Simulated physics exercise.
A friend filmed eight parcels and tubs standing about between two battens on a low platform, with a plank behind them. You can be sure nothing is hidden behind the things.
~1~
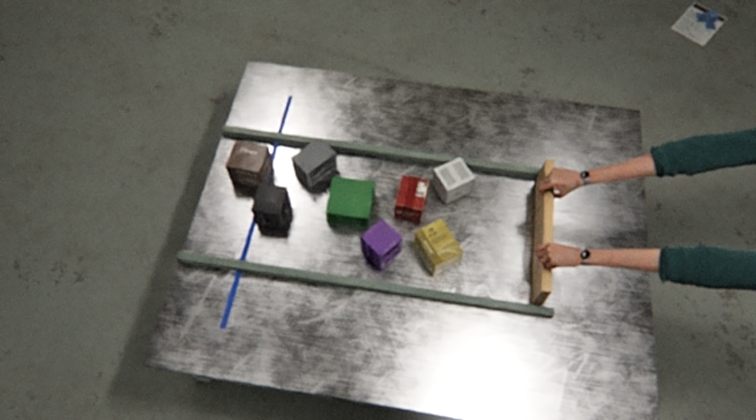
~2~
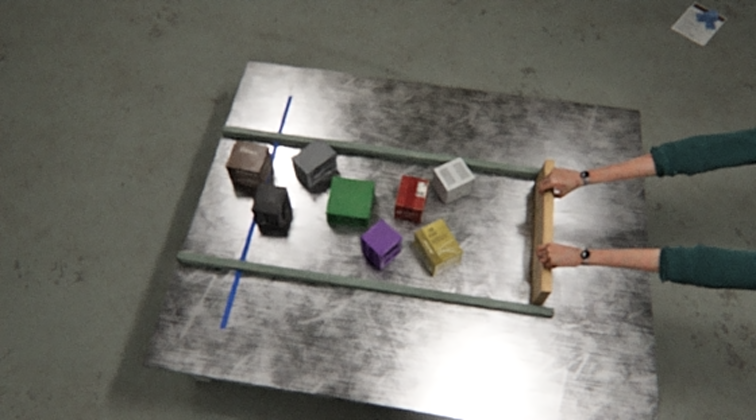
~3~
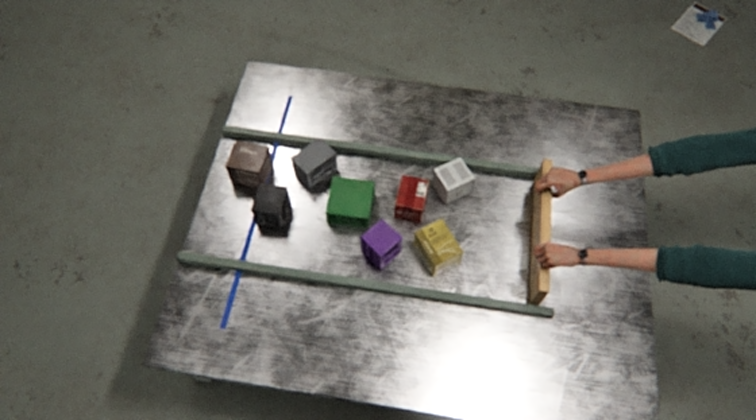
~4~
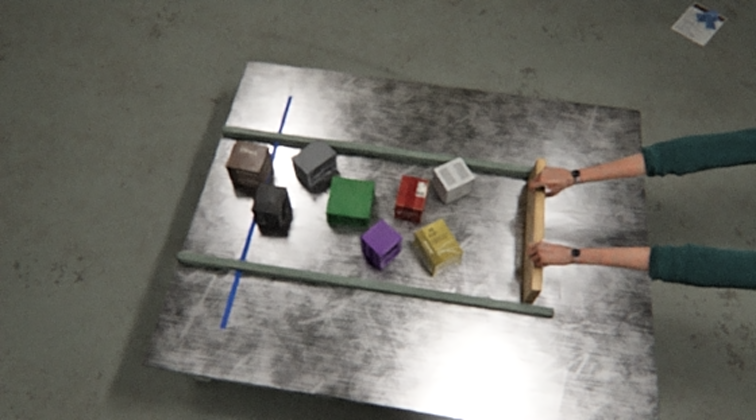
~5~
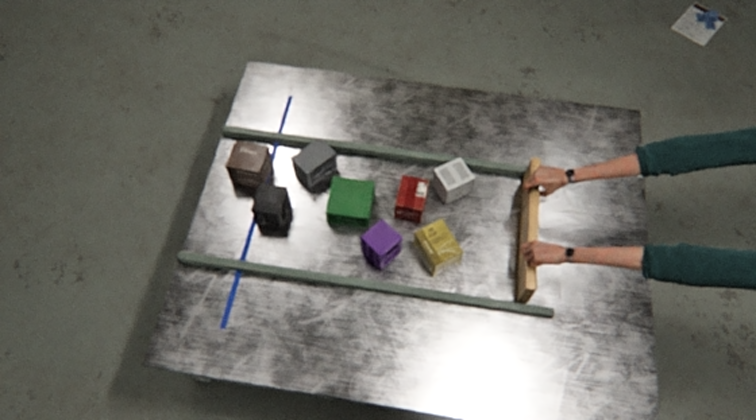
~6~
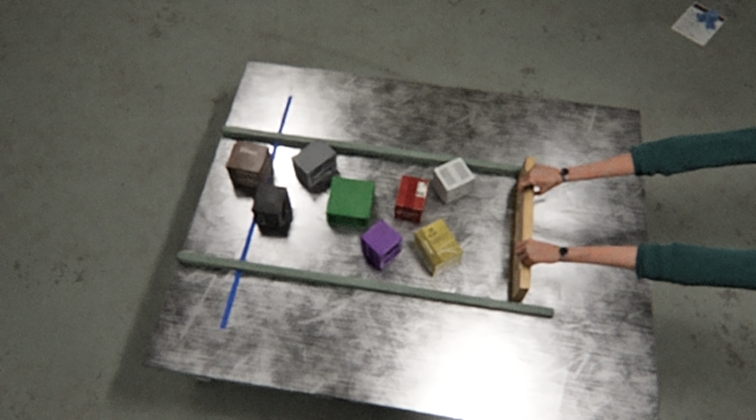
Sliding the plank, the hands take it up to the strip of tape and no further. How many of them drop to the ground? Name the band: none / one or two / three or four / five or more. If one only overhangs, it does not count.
The ones that plunge will number one or two.
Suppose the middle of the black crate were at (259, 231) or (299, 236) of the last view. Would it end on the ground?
It topples off, then topples off.
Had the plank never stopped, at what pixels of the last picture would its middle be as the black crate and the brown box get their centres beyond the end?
Roughly (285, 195); for the second one, roughly (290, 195).
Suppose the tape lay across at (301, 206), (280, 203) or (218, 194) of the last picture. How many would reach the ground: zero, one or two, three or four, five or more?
One after another: Not one; one or two; five or over.
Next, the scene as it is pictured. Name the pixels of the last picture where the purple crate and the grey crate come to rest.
I'd put one close to (203, 222) and the other close to (226, 139).
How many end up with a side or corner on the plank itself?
My count gives 3.
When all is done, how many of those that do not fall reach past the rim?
Count: 2.
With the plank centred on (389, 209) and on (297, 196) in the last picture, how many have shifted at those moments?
At first I count 5, and then 8.
A little later, none off yet; brown box at rest near (250, 165); black crate at rest near (271, 205); grey crate at rest near (315, 163).
When it is over, the number that fall off is one or two; down, black crate and brown box.
